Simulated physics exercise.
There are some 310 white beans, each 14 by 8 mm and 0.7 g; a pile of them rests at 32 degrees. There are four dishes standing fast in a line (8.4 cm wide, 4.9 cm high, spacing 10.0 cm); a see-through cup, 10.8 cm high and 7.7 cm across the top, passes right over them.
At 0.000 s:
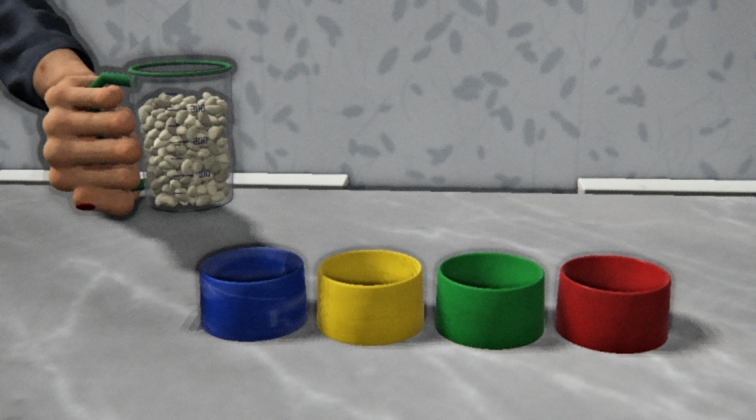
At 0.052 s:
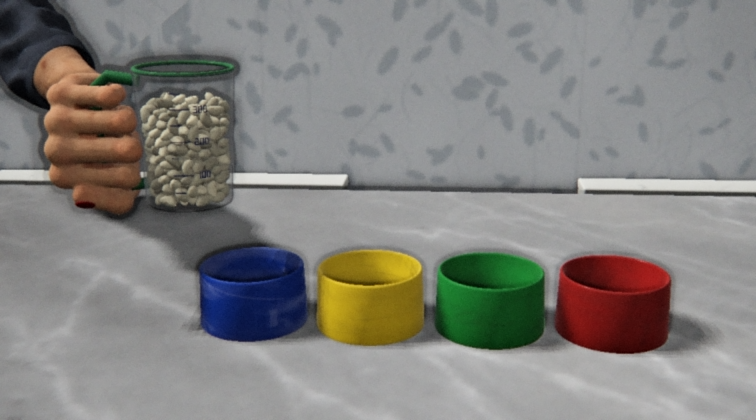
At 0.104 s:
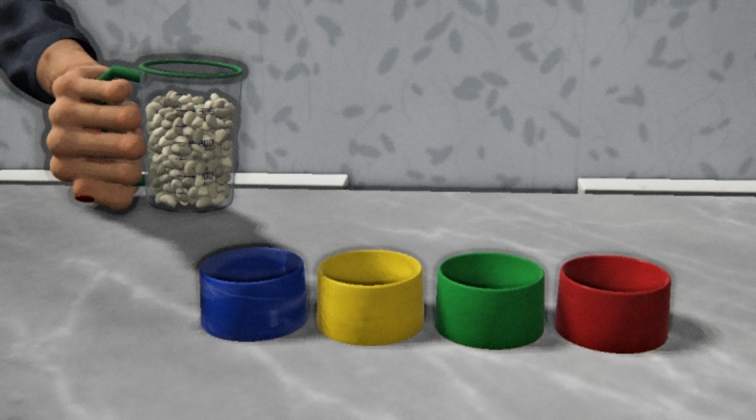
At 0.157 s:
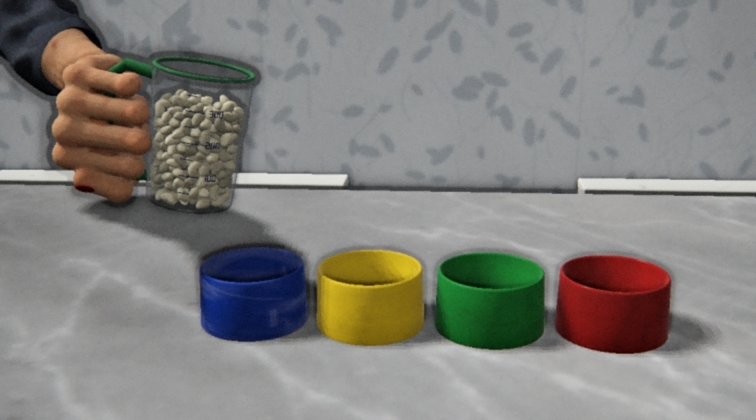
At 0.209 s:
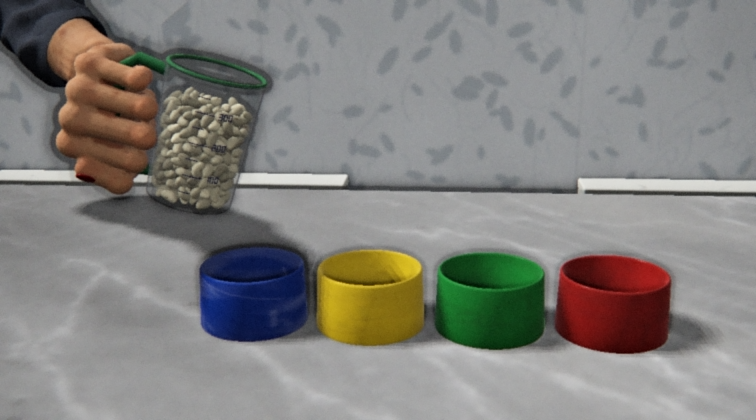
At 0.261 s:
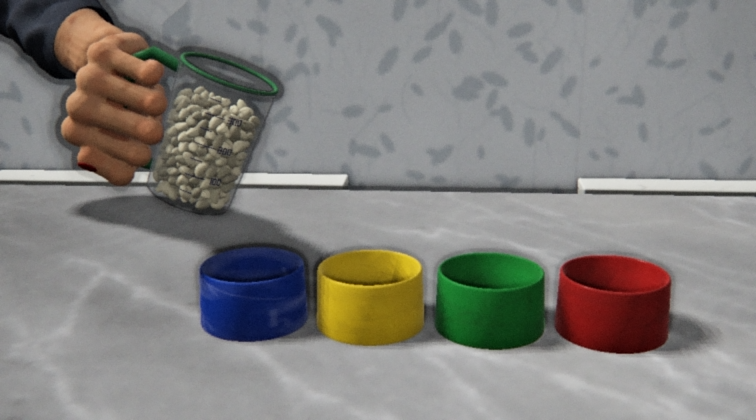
In this clip, a hand holds a clear, green-rimmed cup of white beans above and behind a row of blue, yellow, green and red dishes, then gradually tilts it to the right while shifting it slightly rightward.
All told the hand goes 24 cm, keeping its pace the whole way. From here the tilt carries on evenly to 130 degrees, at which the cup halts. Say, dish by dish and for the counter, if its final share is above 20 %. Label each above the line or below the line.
Red: Below the line; blue: Below the line; green: Below the line; yellow: Above the line; counter: Above the line.
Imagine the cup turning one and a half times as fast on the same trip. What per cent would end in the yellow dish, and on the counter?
Then: Yellow 90; counter 10.
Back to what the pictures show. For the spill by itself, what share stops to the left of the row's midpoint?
I'd estimate close to 30 in a hundred.
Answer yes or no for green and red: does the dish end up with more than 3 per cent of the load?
For green, it does, for red, it does not.
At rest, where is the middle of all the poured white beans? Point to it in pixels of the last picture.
Near (393, 305).
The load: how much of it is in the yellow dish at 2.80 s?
By that moment it's near 65 percent.
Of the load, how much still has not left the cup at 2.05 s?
0 %.
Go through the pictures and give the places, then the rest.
Cup at (186, 135), tilt 0 degrees, lip at (229, 69), moved 0.0 cm; middle of the pieces at (182, 147); blue dish at (252, 265); yellow dish at (370, 268); green dish at (491, 271); red dish at (615, 274), in the first picture.
Cup at (187, 135), tilt 1 degrees, lip at (231, 70), moved 0.1 cm; middle of the pieces at (183, 147), in the second picture.
Cup at (191, 135), tilt 5 degrees, lip at (240, 73), moved 0.4 cm; middle of the pieces at (186, 147), in the third picture.
Cup at (197, 136), tilt 11 degrees, lip at (252, 79), moved 0.9 cm; middle of the pieces at (191, 146), in the fourth picture.
Cup at (203, 136), tilt 16 degrees, lip at (264, 86), moved 1.4 cm; middle of the pieces at (195, 145), in the fifth picture.
Cup at (209, 136), tilt 22 degrees, lip at (276, 93), moved 1.9 cm; middle of the pieces at (200, 144); blue dish at (252, 265); yellow dish at (370, 268); green dish at (491, 271); red dish at (615, 274). Its pace works out near 110 degrees a second; the hand travels 10 cm a second, in the sixth picture.
Then, at 1.33 s, tilt 130 degrees; cup holds 15 %, yellow 70 %.
After 2.05 s, tilt 130 degrees; cup holds 0 %, green 5 %, yellow 65 %.
After 2.80 s, tilt 130 degrees; cup holds 0 %, green 5 %, yellow 65 %.
By 3.1 s all is still; red 0 %, blue 0 %, green 5 %, yellow 65 %, counter 30 %.
